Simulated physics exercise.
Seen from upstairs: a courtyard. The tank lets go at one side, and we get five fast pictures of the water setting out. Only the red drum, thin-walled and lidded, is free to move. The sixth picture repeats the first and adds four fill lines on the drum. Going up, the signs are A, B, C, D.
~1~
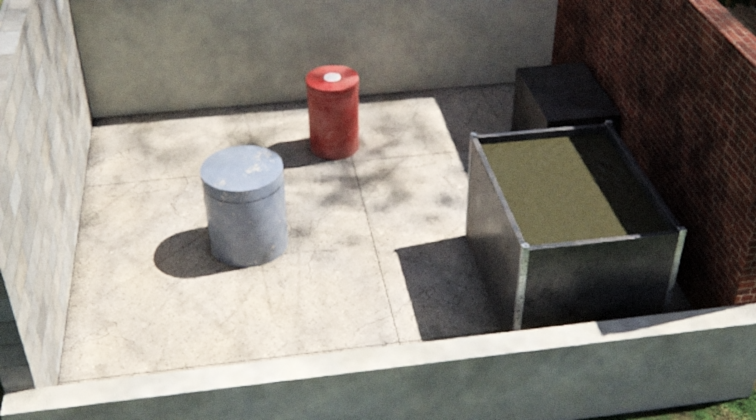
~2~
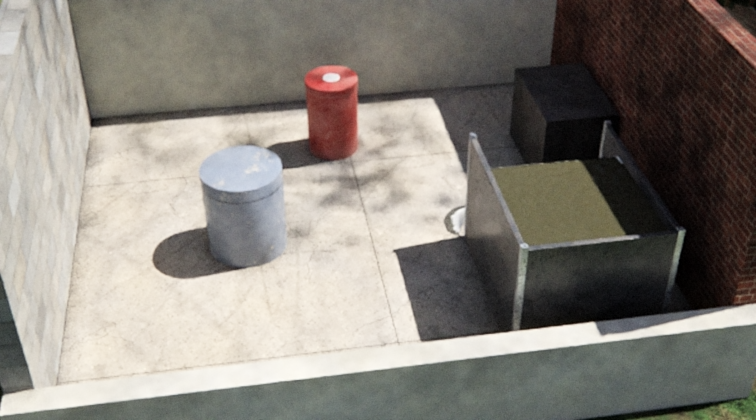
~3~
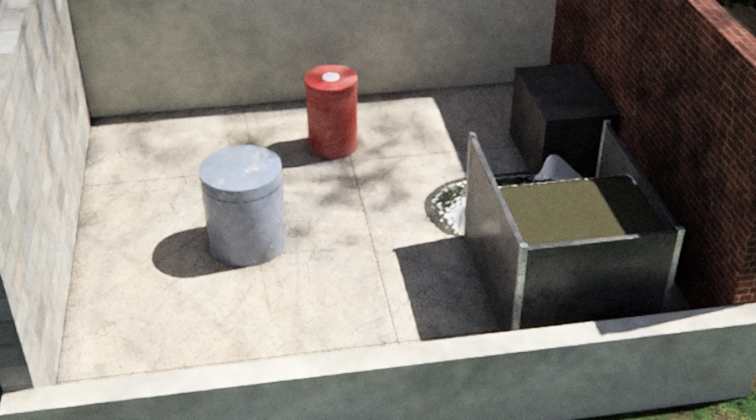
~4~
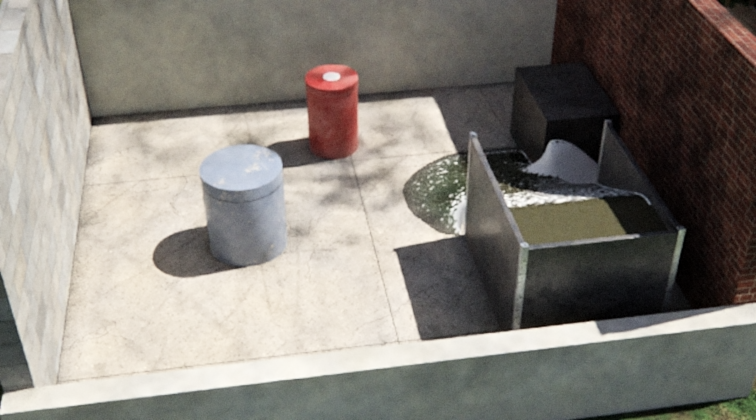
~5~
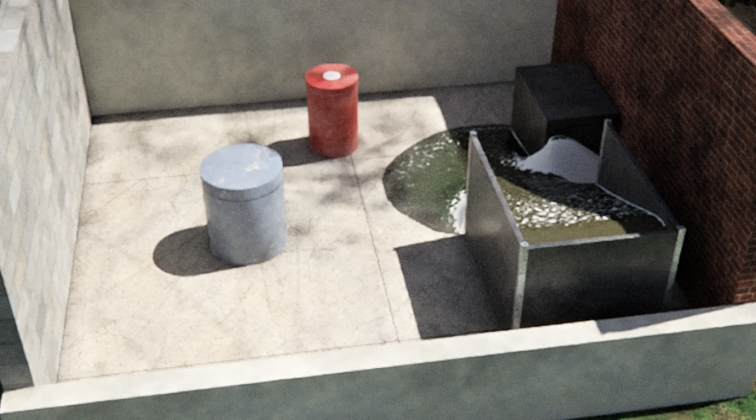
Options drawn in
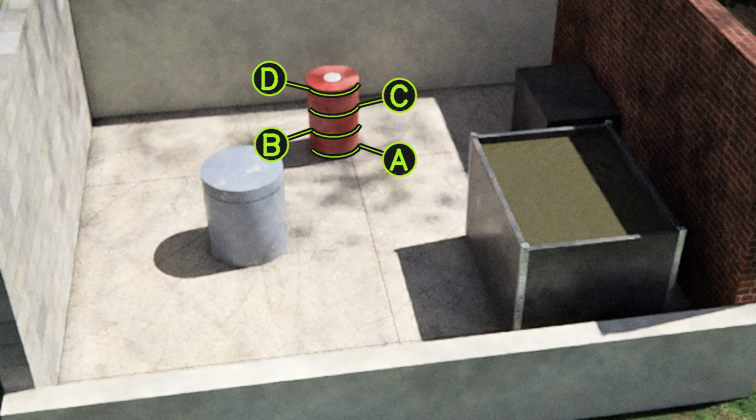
Dark water pours out of the open tank's far side and spreads across the paved yard.
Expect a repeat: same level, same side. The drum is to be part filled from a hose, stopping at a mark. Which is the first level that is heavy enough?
C is the one.
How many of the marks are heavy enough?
Two of them.
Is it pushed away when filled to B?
Yes, that goes wrong.
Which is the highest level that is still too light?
B it is.
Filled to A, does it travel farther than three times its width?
Yes.
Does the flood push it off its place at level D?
No, that is safe.
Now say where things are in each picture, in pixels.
Lid of the red drum at (332, 78); tank full, its middle at (570, 188).
Water covers 3 % of the ground, mostly out of sight from here.
Water covers 6 % of the ground, mostly out of sight from here.
Water covers 9 % of the ground and is seen nearest the drum at (417, 188).
Lid of the red drum at (332, 76); water covers 12 % of the ground and is seen nearest the drum at (406, 156).
On the marked copy, A at (338, 156); B at (337, 136); C at (336, 116); D at (336, 95); from the bottom up A, B, C, D.
Choosing A, it is pushed about 6 times its own width away.
Choosing B, it is pushed about half its own width away.
Choosing C, it does not move.
Choosing D, it does not move.
